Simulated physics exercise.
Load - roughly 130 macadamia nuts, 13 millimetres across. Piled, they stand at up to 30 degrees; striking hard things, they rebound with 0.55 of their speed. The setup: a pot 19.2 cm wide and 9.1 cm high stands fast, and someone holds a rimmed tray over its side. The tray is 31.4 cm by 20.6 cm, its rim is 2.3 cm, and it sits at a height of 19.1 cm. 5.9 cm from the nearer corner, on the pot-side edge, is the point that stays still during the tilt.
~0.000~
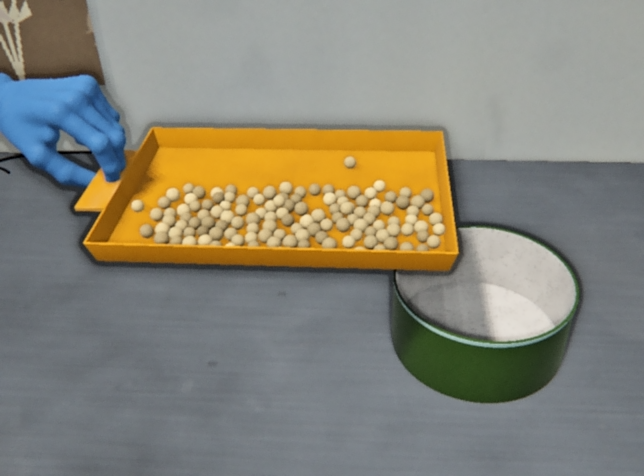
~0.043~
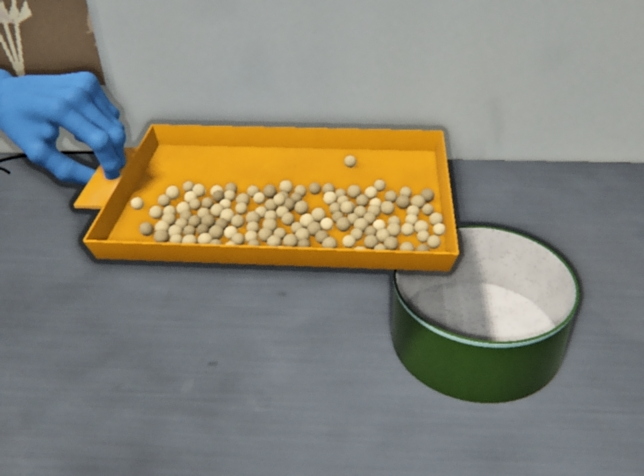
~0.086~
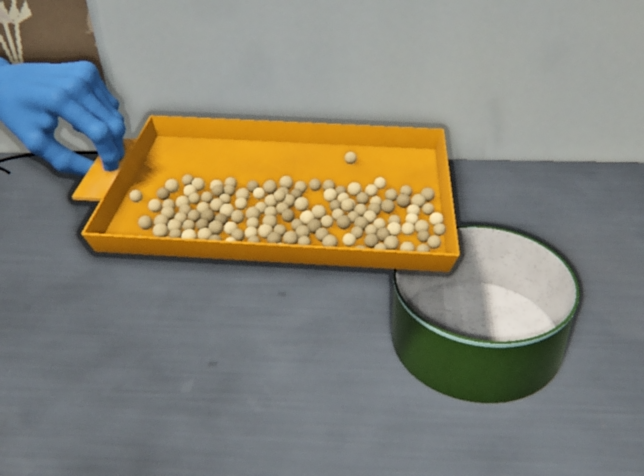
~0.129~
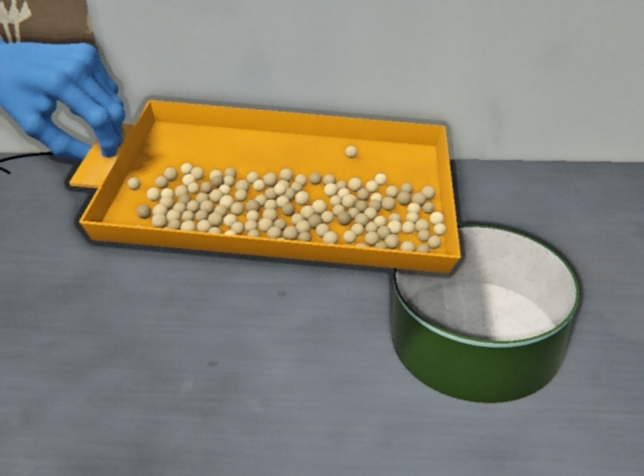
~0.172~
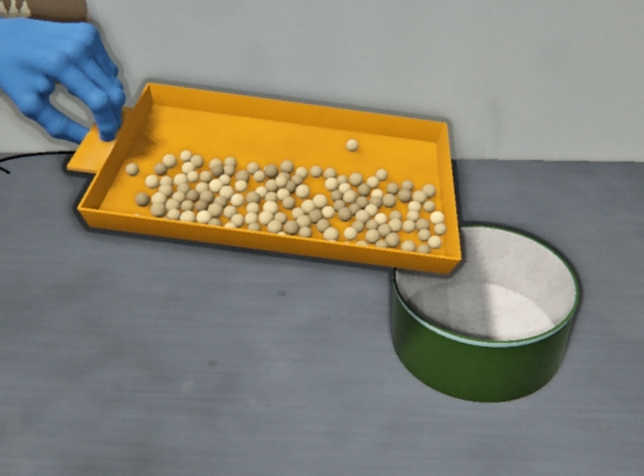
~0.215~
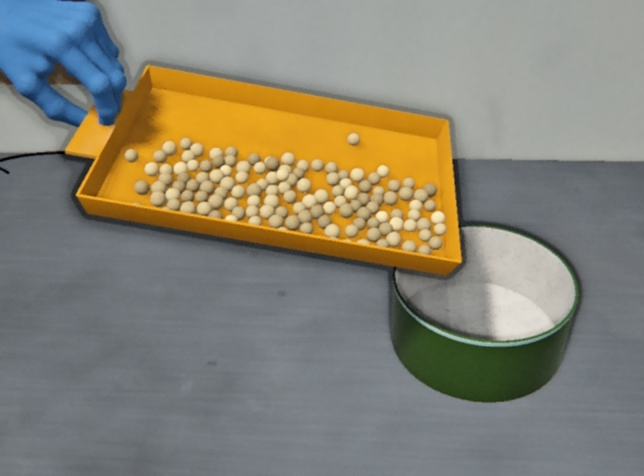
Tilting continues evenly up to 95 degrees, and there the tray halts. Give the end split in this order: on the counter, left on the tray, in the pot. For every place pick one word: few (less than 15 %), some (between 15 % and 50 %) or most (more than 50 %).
Counter gets most, left on the tray gets few, pot gets some.
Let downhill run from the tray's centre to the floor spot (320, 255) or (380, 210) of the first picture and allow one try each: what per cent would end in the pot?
Near 0 and 70 per cent, in that order.
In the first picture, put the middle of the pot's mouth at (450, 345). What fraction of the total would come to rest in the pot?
100 %.
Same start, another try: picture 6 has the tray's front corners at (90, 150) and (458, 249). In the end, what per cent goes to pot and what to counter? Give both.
Split: Pot = 80, counter = 20.
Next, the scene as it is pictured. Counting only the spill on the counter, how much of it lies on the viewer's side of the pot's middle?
Roughly 100 percent of the spill.
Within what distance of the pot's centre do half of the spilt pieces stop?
That comes to near 22 cm.
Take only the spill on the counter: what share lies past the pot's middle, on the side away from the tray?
Share: Around 60 %.
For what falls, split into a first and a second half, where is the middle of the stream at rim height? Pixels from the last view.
It passes about (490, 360) first and (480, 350) afterwards.
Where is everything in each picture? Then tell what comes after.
In the first frame, tray tilt 0 degrees, front corners at (92, 240) and (451, 249); middle of the pieces at (288, 221); pot at (484, 278).
In the second frame, tray tilt 1 degrees, front corners at (92, 237) and (451, 250); middle of the pieces at (288, 219).
In the third frame, tray tilt 3 degrees, front corners at (90, 230) and (452, 251); middle of the pieces at (288, 216).
In the fourth frame, tray tilt 6 degrees, front corners at (88, 219) and (453, 252), lowest corner right front; middle of the pieces at (289, 210).
In the fifth frame, tray tilt 9 degrees, front corners at (87, 205) and (454, 254), lowest corner right front; middle of the pieces at (289, 203).
In the sixth frame, tray tilt 13 degrees, front corners at (86, 192) and (454, 256), lowest corner right front; middle of the pieces at (290, 197); pot at (484, 277). Its pace works out near 80 degrees a second.
After 0.70 s, tilt 52 degrees; the tray holds 100 %, the pot 0 %.
Then, at 1.02 s, tilt 78 degrees; the tray holds 95 %, the pot 0 %.
Then, at 1.44 s, tilt 95 degrees; the tray holds 5 %, the pot 25 %.
By 2.5 s all is still; counter 75 %, tray 0 %, pot 25 %.
